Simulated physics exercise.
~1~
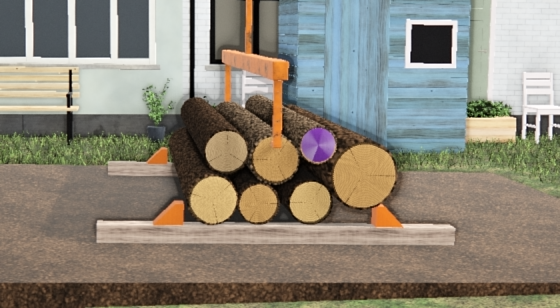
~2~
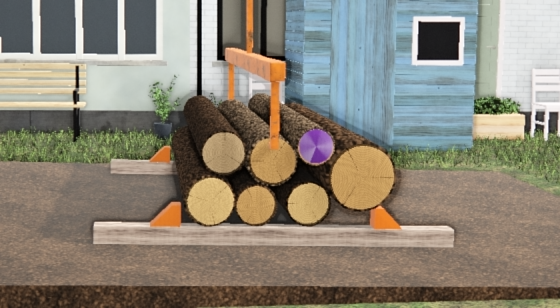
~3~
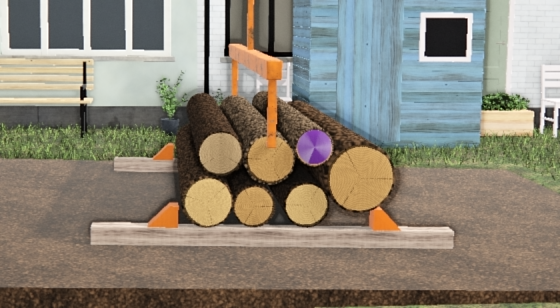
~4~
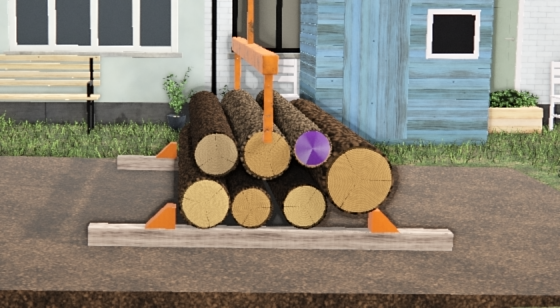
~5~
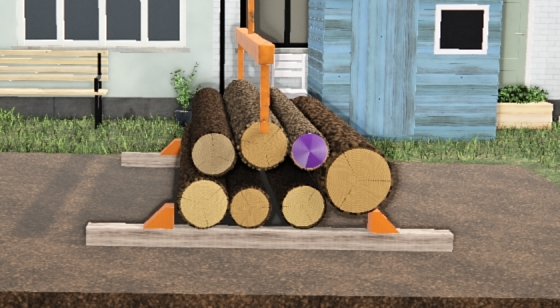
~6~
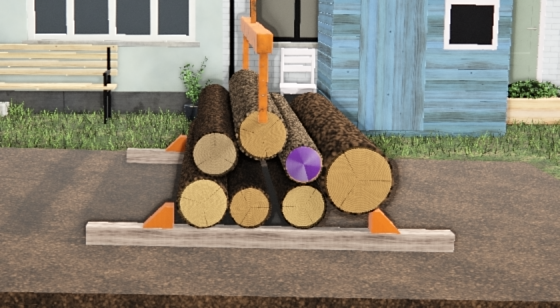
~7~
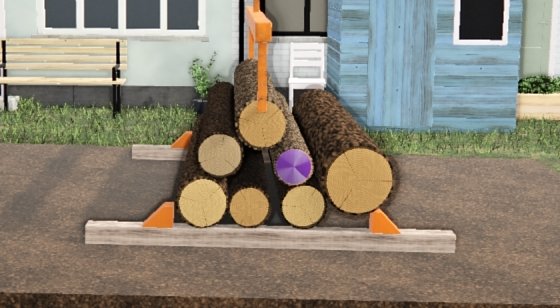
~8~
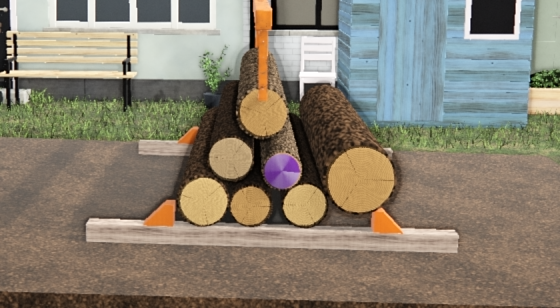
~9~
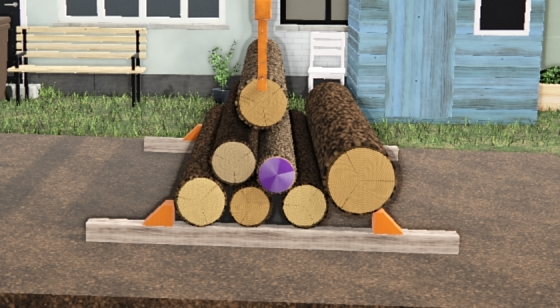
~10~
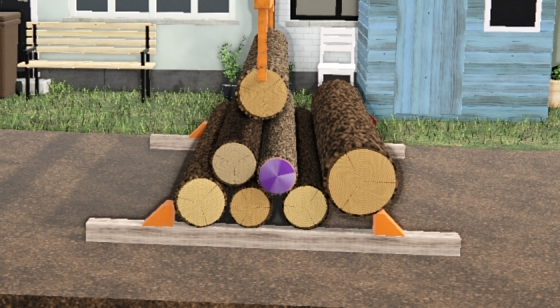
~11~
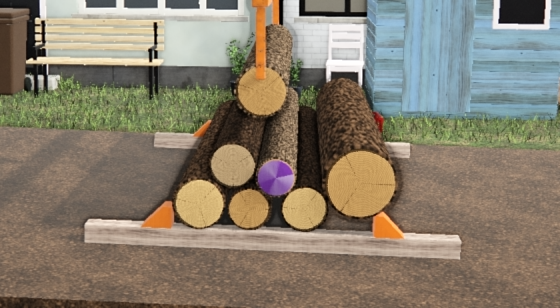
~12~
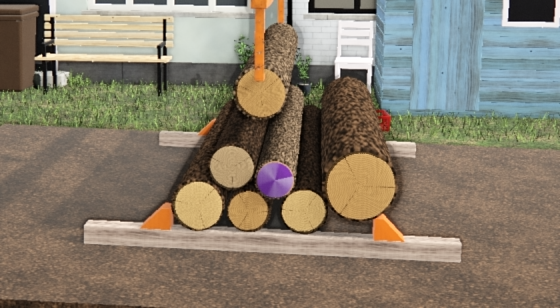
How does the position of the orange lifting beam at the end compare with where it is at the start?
At the end the orange beam is higher than at the start, having risen from just above the stack to the top edge of the view.
The footage shows an orange lifting beam raising a log from the middle of a chocked stack as the view drifts sideways. The purple log rolls left and down into the gap, settling against its neighbour, while the lifted log ends up hanging above them.
